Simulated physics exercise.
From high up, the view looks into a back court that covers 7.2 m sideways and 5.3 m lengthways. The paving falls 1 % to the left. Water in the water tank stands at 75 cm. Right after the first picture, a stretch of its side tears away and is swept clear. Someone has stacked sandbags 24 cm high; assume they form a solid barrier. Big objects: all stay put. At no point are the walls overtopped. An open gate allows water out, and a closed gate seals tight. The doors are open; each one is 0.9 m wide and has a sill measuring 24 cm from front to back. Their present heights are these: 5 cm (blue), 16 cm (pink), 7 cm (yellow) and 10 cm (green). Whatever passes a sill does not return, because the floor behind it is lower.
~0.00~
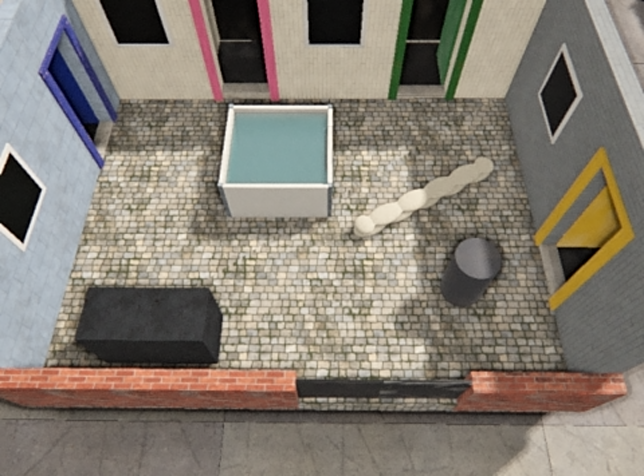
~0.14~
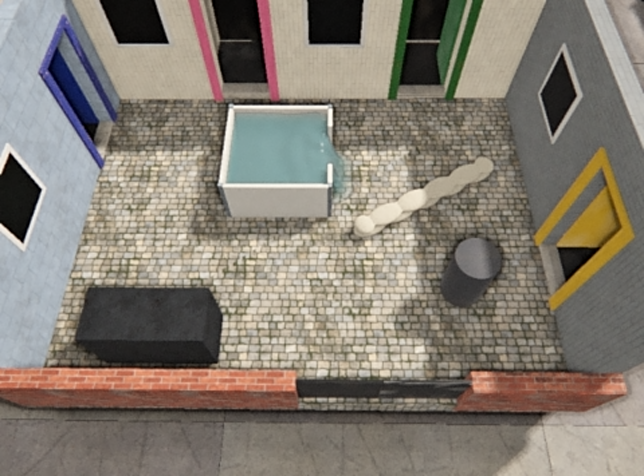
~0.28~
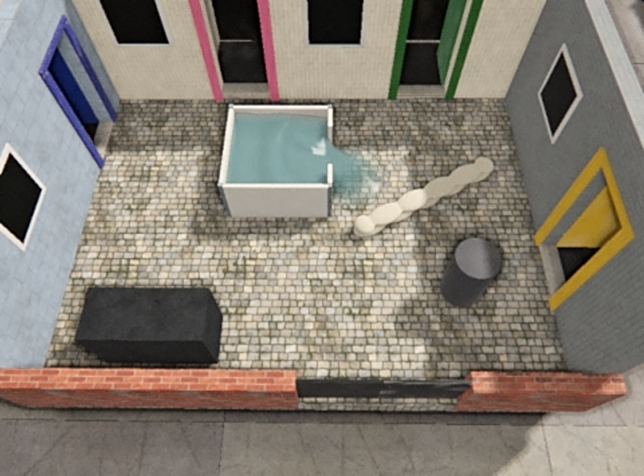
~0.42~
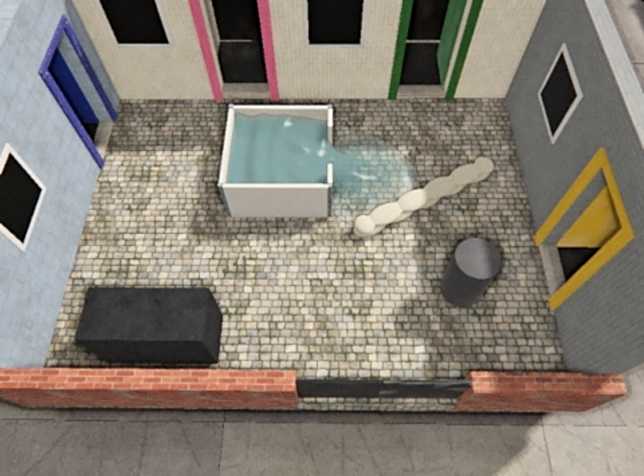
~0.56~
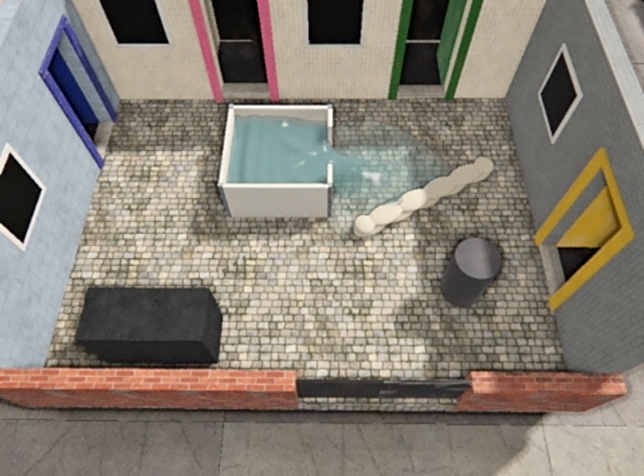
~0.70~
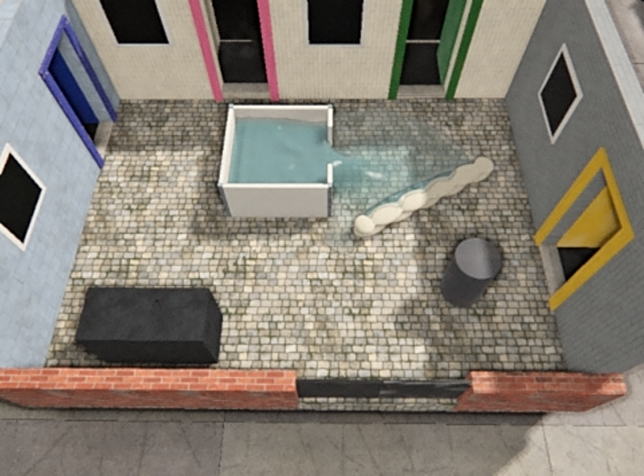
In a cobbled courtyard, water sat still in a white-walled tank until part of its right side gave way, then it poured out and spread rightward across the paving to the row of sandbags.
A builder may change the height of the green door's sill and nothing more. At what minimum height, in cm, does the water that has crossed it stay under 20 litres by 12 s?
From about 14.5 cm.
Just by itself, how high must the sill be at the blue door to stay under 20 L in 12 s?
Blue: Roughly 9.0 cm.
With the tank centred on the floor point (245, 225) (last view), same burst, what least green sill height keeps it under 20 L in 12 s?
With that change, some 14.0 centimetres.
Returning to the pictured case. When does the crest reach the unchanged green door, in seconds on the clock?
Peak time: Around 2.6 s.
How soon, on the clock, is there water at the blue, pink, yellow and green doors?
Times: Blue 5.5 s, pink 4.0 s, yellow 2.8 s, green 0.9 s.
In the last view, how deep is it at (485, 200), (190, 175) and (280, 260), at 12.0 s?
Taking the spots in order: About 1, 3 and 3 centimetres.
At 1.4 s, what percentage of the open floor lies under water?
About 20 per cent.
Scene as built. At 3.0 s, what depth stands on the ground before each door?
Lab note, depth in cm: Blue 0; pink 0; yellow 4; green 17.
After 1.4 s water covers 20 % of the floor, deepest (33 cm) near (386, 206); 10 cm at the green door, 0 litres in over its 10 cm sill.
After 3.0 s water covers 25 % of the floor, deepest (30 cm) near (477, 101); 17 cm at the green door, 24 litres in over its 10 cm sill.
After 12.0 s water covers 90 % of the floor, deepest (12 cm) near (68, 286); 6 cm at the green door, 73 litres in over its 10 cm sill.
At the green door as built, the water arrived by 1.0 s and peaked near 20 cm at 2.6 s.
Run again over the same 12 s with other heights there, 34 litres in over 12.5 cm, 10 litres over 16.5 cm. The limit of 20 litres is kept from about 14.5 cm up.
